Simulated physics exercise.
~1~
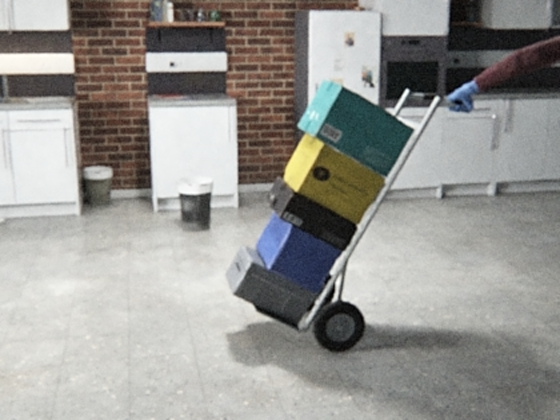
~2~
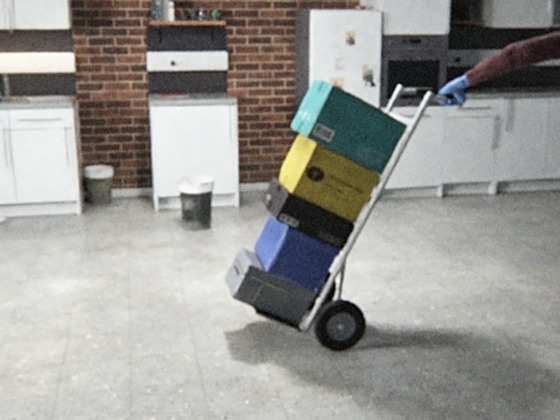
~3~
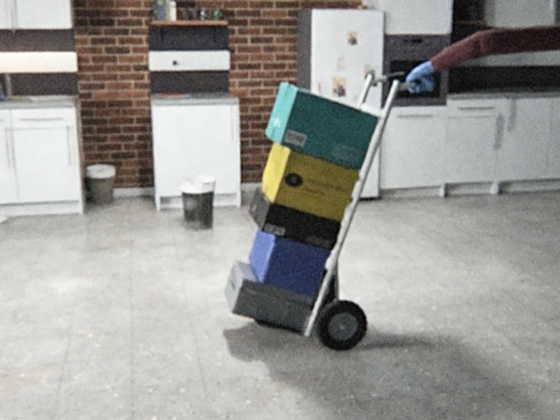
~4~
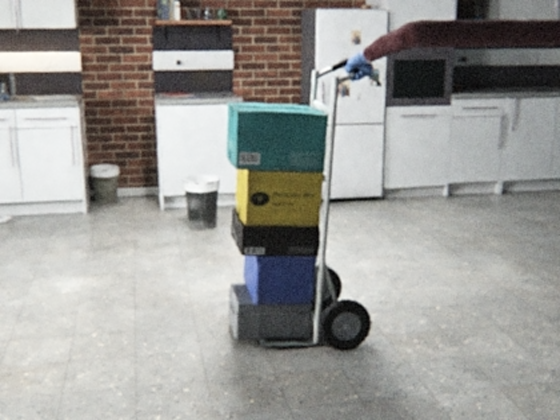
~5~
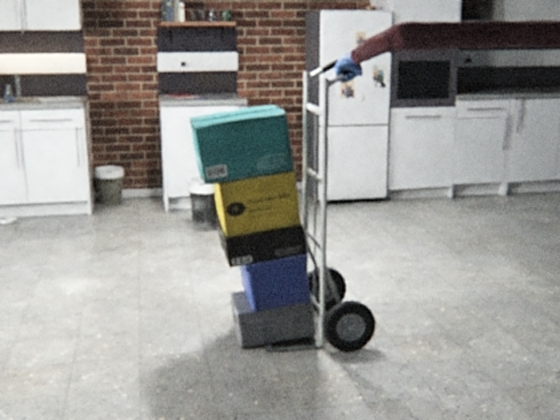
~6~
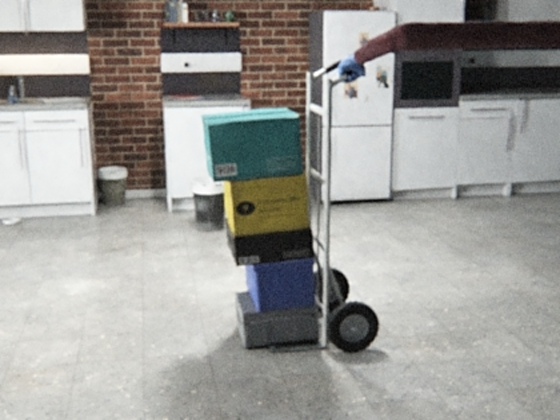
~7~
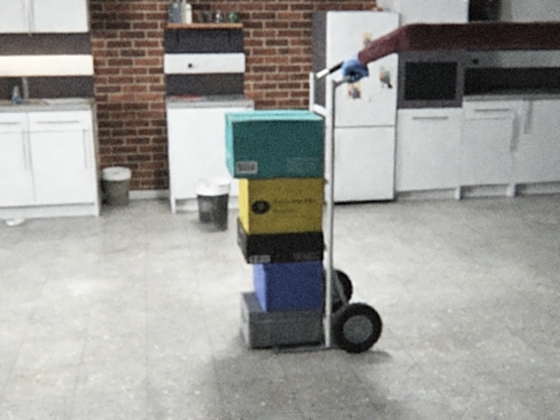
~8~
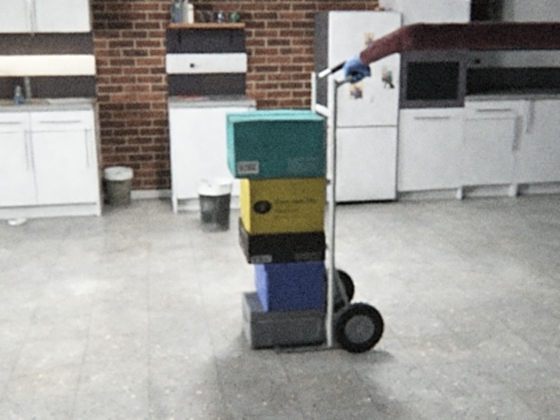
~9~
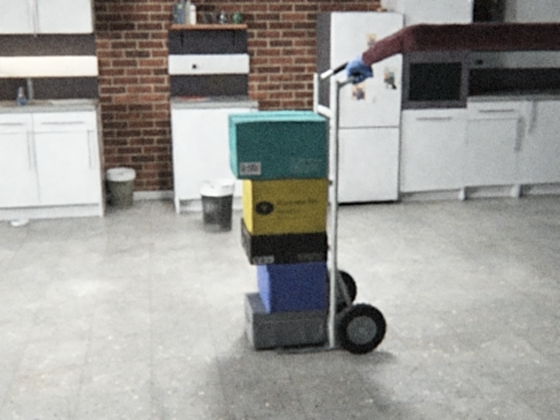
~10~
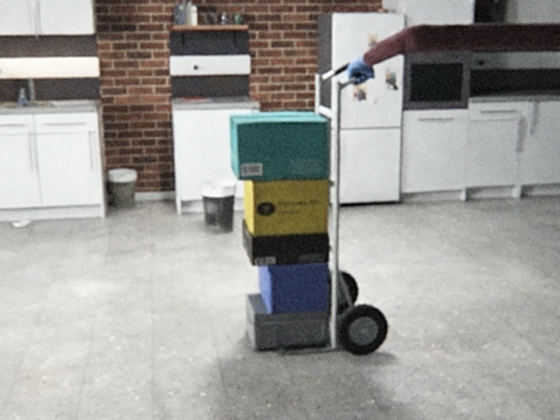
A blue-gloved hand swung a tilted hand truck stacked with five boxes and containers upright in a kitchen, and the stack tipped briefly left away from the frame before rocking back and settling, still standing with nothing fallen.
